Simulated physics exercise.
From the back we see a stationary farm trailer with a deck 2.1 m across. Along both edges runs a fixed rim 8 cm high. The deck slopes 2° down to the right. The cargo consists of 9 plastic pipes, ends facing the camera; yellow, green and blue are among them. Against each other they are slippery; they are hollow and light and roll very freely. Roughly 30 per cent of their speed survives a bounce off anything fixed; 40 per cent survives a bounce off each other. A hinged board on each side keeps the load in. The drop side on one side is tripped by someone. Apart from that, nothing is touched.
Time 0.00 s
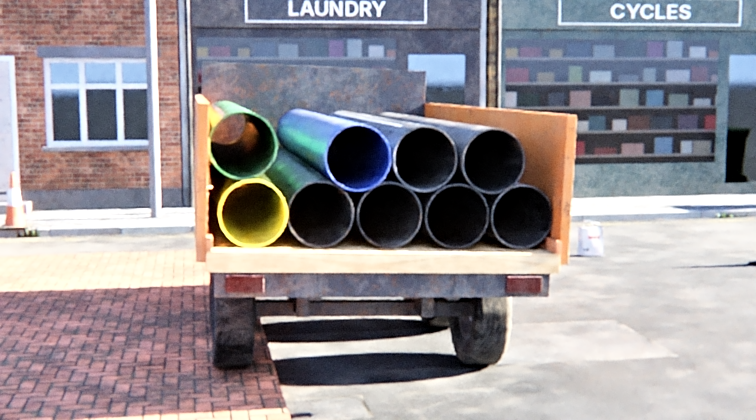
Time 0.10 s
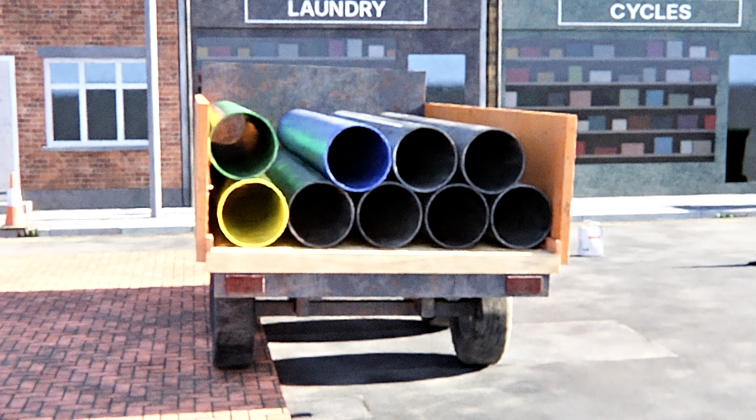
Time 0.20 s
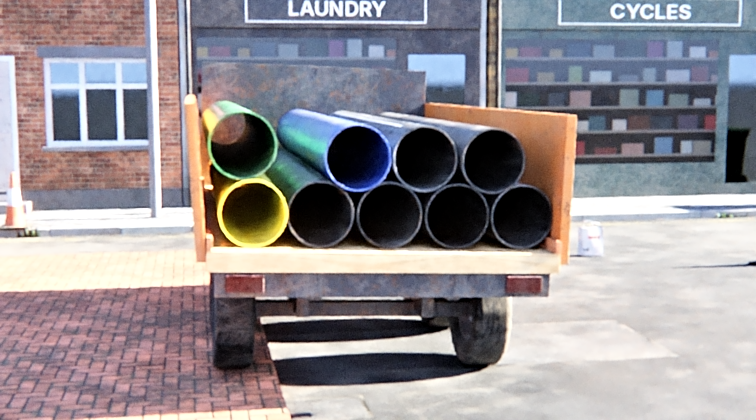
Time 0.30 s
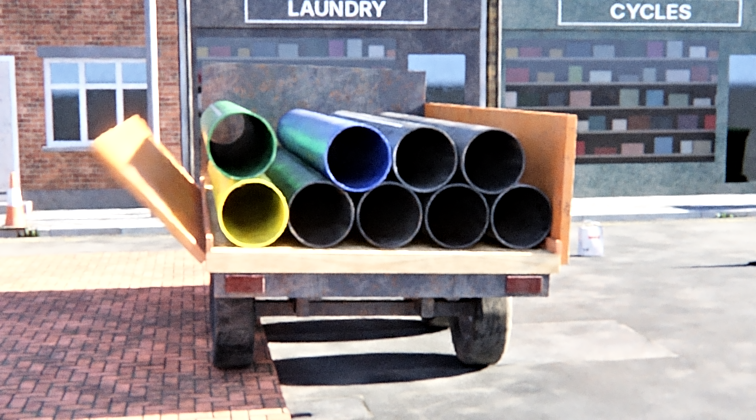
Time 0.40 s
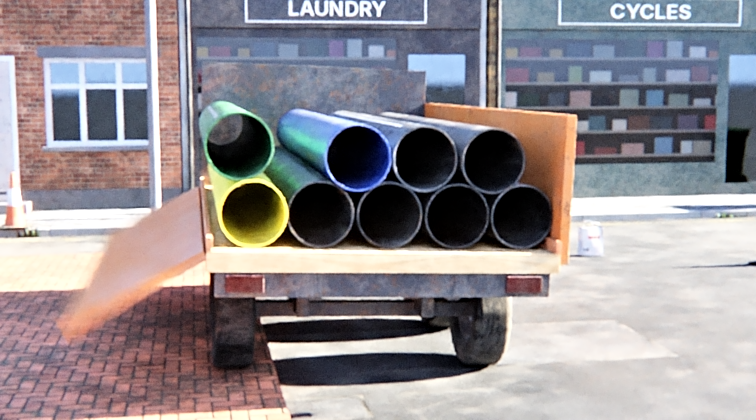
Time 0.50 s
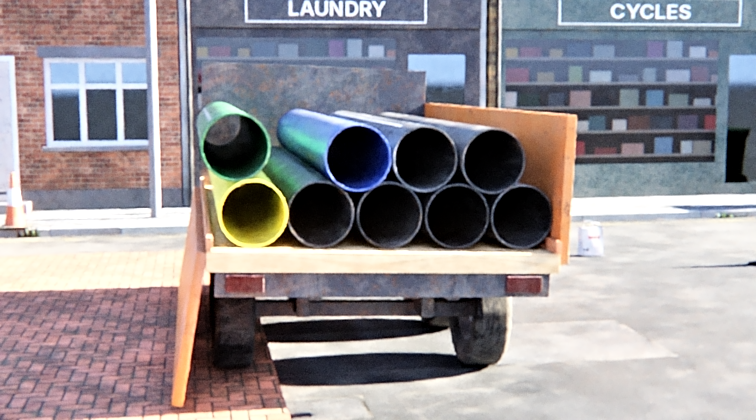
On a paved street, a parked trailer's left side board swings down beside stacked pipes.
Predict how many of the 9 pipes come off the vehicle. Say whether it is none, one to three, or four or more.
The count comes to one to three.
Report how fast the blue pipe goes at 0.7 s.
Around 0.0 m/s.
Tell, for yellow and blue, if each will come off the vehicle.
Yellow is stopped; blue is stopped.
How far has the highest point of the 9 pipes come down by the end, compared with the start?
The top drops by around 10 cm.
By 0.7 s, yellow is on the deck, 25 cm from the left edge; green is up on others, 10 cm from the left edge, rolling left; blue is up on others, 90 cm from the left edge; 0 of 9 are off.
By 0.8 s, green is up on others, 5 cm from the left edge, rolling left; as before, yellow, blue; 0 of 9 are off.
By 1.0 s, green is dropping off the left side; as before, yellow, blue; 1 of 9 is off.
Finally (4.5 s), yellow is on the deck, 25 cm from the left edge; green is down on the left; blue is up on others, 90 cm from the left edge; 1 of 9 is off.
